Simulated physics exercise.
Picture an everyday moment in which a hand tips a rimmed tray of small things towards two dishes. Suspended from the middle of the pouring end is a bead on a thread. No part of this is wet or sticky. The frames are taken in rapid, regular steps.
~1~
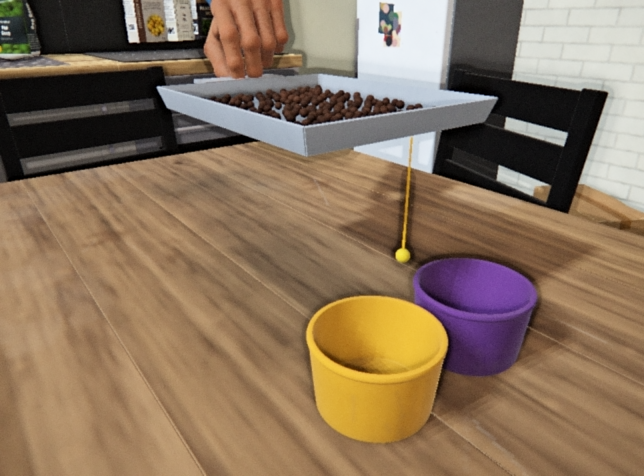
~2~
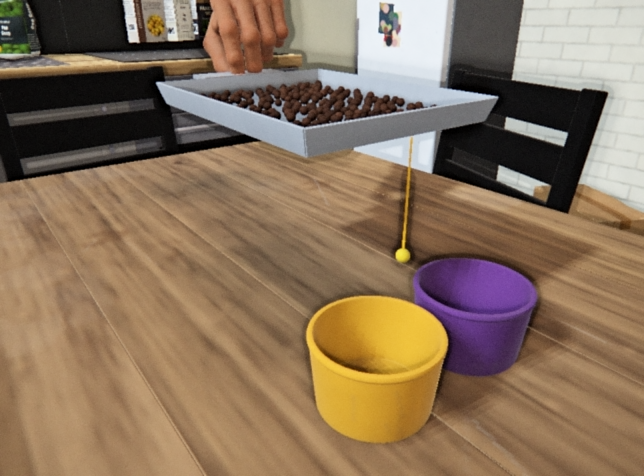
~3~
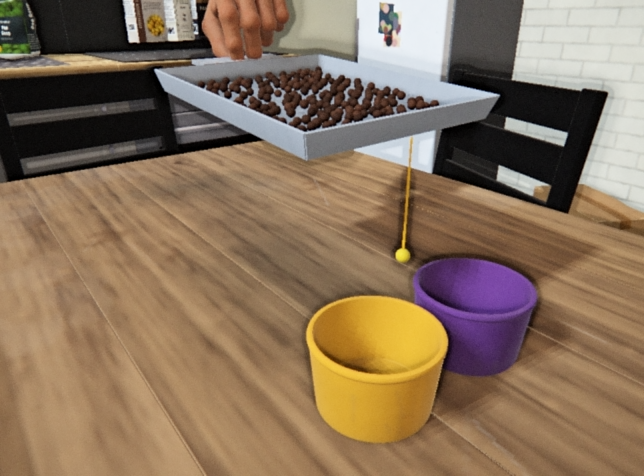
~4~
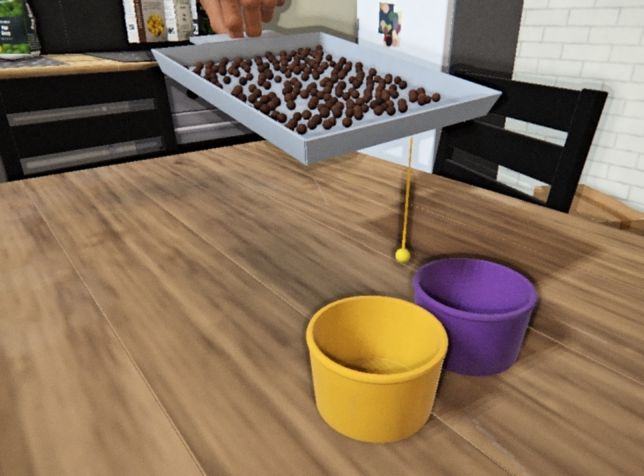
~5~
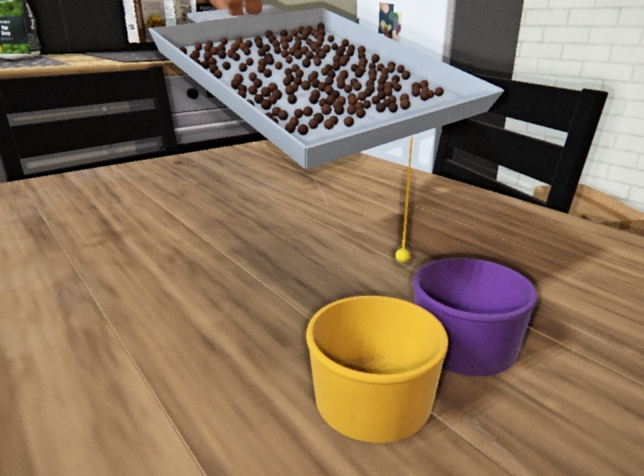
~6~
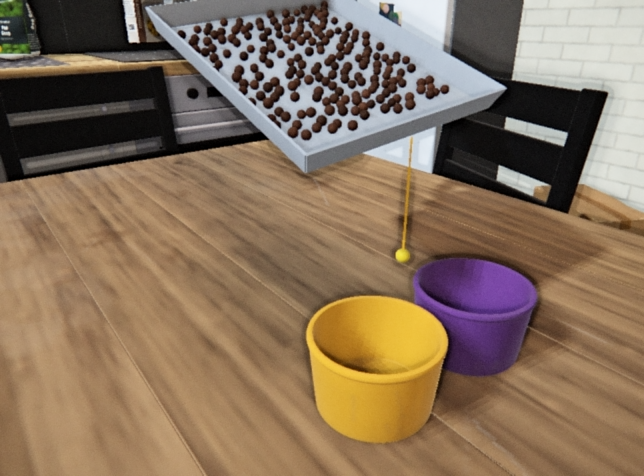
A hand tilts a gray tray of small brown berries toward yellow and purple dishes.
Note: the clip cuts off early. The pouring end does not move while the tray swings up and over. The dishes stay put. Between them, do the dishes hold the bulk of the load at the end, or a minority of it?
Catch exceeds half.
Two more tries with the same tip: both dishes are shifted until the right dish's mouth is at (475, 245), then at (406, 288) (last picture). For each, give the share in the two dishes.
You'd end up with around 10 per cent and then around 70 per cent.
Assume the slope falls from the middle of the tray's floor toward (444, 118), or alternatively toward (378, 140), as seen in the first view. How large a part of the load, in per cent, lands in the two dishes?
The first try would leave around 10 per cent there, the second around 80 per cent.
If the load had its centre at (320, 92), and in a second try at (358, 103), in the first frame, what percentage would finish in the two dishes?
About 60 % and 80 %.
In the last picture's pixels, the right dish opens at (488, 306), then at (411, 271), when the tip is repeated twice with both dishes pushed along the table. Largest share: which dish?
First try, the leftmost dish; second try, the leftmost dish.
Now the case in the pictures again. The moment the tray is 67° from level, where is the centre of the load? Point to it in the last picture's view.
Centre estimate: (350, 149).
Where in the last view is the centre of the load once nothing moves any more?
I'd say the middle ends up at about (360, 388).
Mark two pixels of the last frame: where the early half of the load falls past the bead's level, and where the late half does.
Near (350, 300) and later near (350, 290).
Soon, tray tipped steeply; most on the tray; a small part in the left dish; about a quarter in the air.
A while on, tray tipped past a quarter turn; a stray few on the tray; about two thirds in the left dish; a stray few in the right dish; about a quarter outside both; a small part in the air.
Towards the end, tray tipped past a quarter turn; most in the left dish; a stray few in the right dish; about a quarter outside both.
Finally, tray tipped past a quarter turn; most in the left dish; a stray few in the right dish; about a quarter outside both.
